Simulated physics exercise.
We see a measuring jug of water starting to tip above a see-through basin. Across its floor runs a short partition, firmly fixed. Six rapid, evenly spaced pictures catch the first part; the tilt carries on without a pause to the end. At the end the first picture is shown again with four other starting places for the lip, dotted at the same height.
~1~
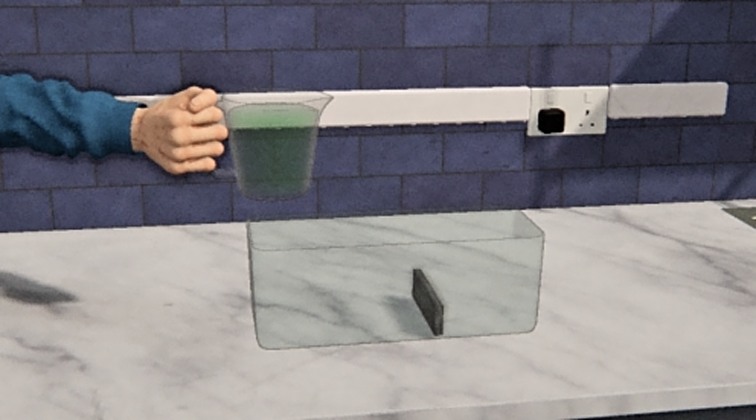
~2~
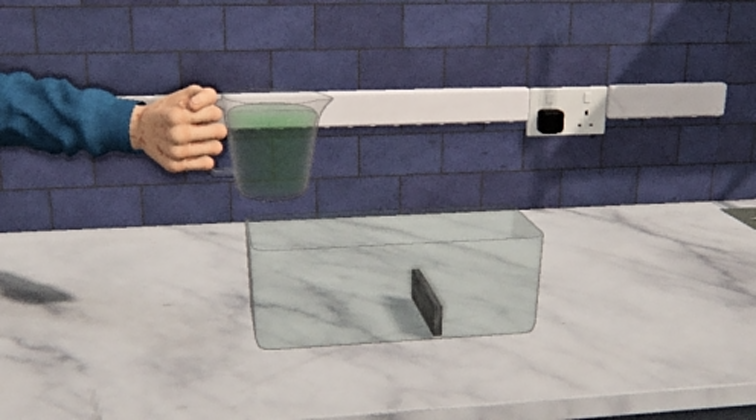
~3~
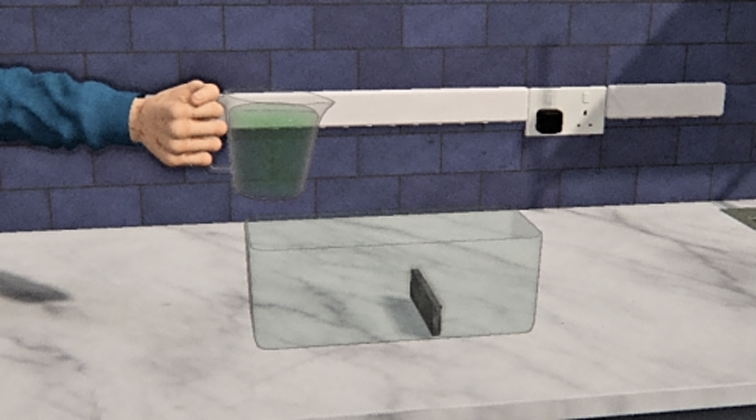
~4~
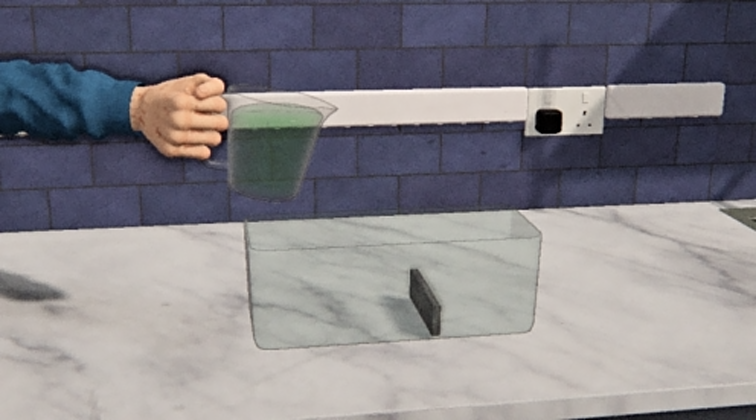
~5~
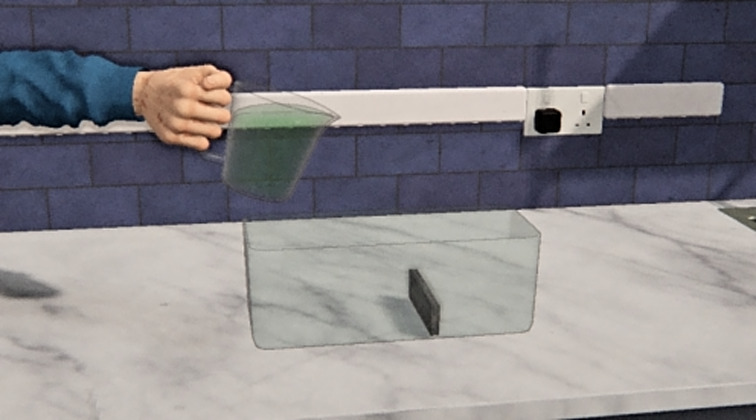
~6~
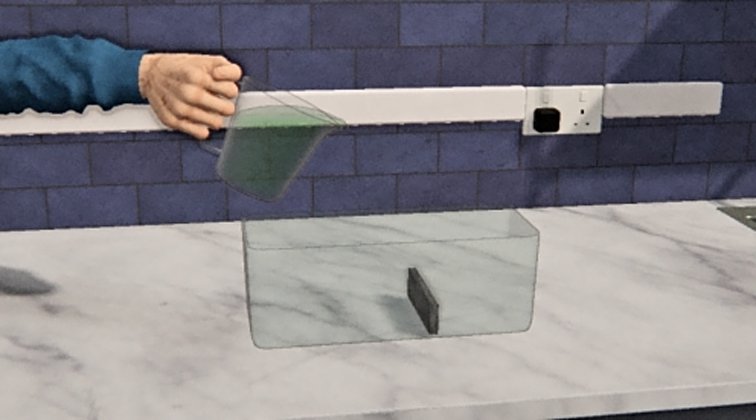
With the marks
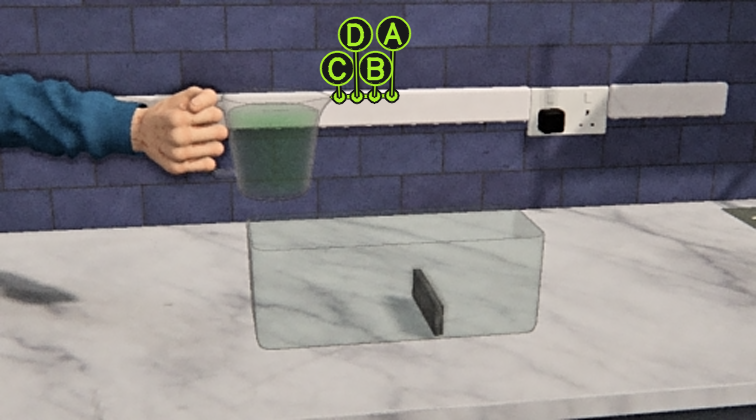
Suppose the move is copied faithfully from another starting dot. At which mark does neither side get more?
B works best here.
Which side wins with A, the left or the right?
The right side.
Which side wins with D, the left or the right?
More ends on the left.
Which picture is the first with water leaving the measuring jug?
Picture 6.
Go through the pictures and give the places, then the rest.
In the first picture, upright, lip at (332, 97); basin from (257, 348) to (536, 330); top of the wall at (428, 286); nothing has left yet.
In the second picture, upright, lip at (332, 98); nothing has left yet.
In the third picture, tipped about 5°, lip at (334, 102); nothing has left yet.
In the fourth picture, tipped about 10°, lip at (337, 108); nothing has left yet.
In the fifth picture, tipped about 18°, lip at (340, 116); nothing has left yet.
In the sixth picture, tipped about 27°, lip at (342, 127); water is over the lip, down to (342, 127).
In lime, A at (391, 95); B at (374, 96); C at (339, 96); D at (356, 96).
With A, about 19 % ends left of the wall and 81 % right of it.
With B, about 48 % ends left of the wall and 51 % right of it.
With C, about 94 % ends left of the wall and 4 % right of it.
With D, about 83 % ends left of the wall and 16 % right of it.
